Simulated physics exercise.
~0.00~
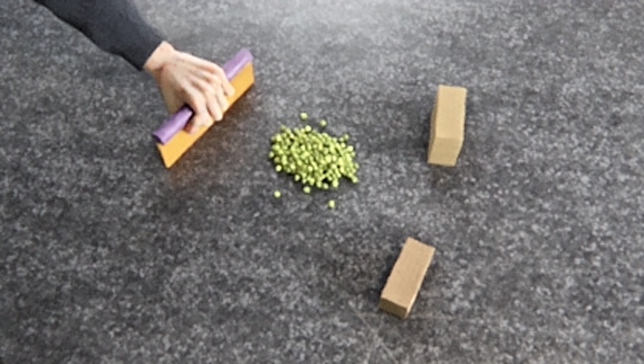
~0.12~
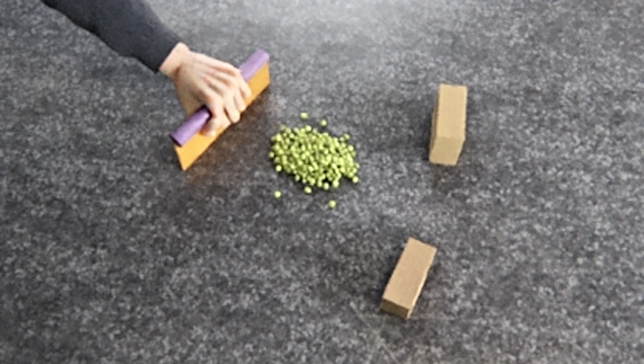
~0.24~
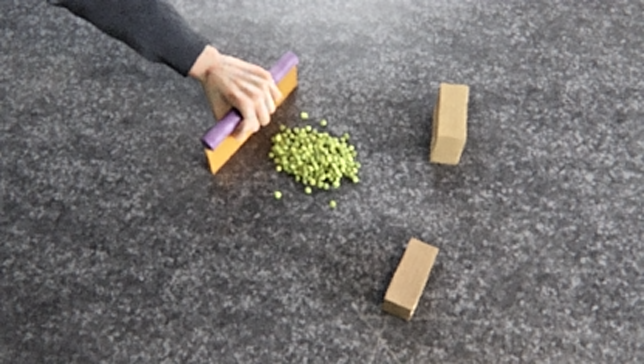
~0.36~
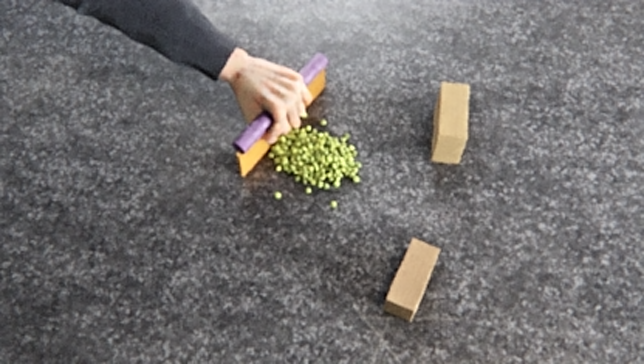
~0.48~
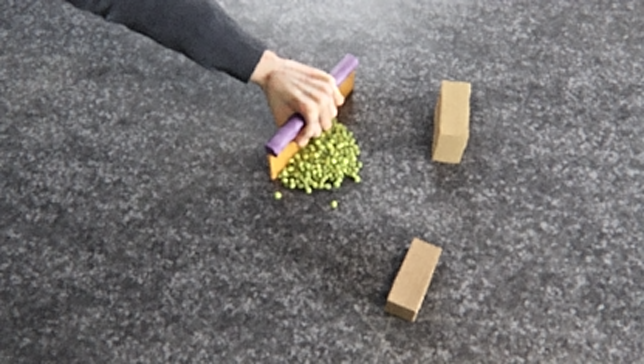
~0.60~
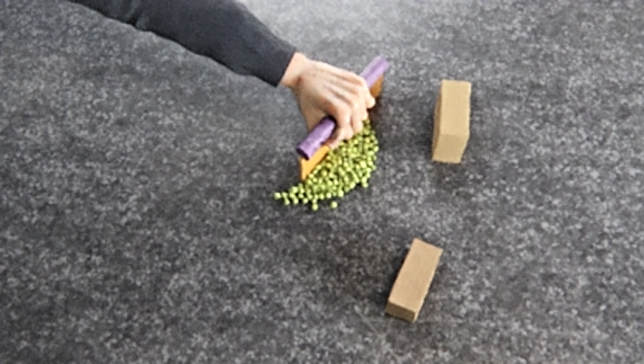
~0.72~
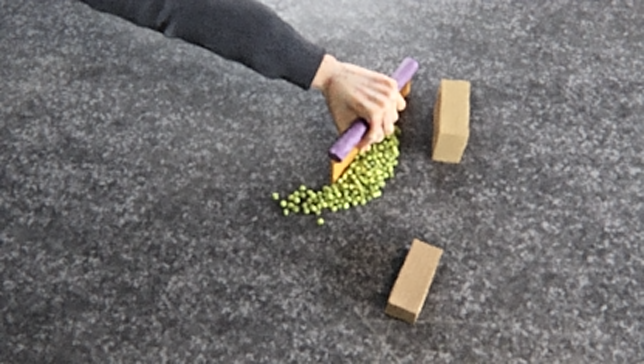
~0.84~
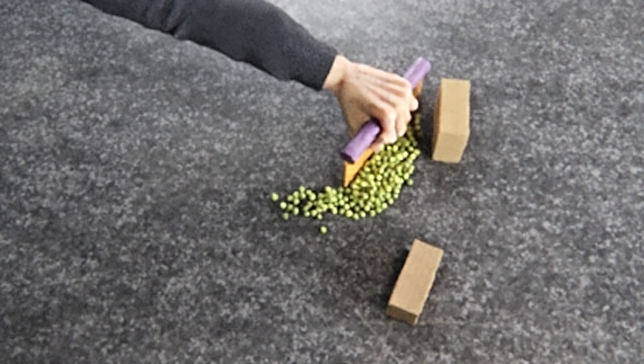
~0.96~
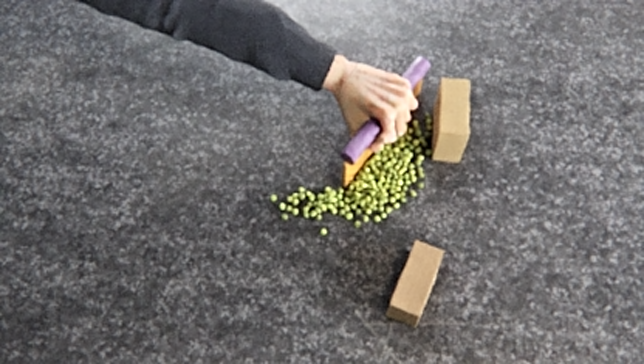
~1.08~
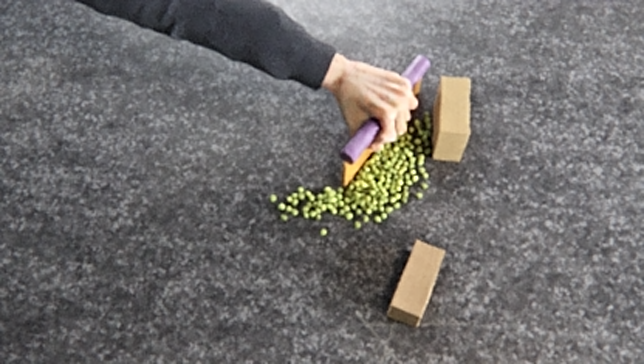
A hand pushes green peas rightward with a scraper, stopping just before two tan blocks.
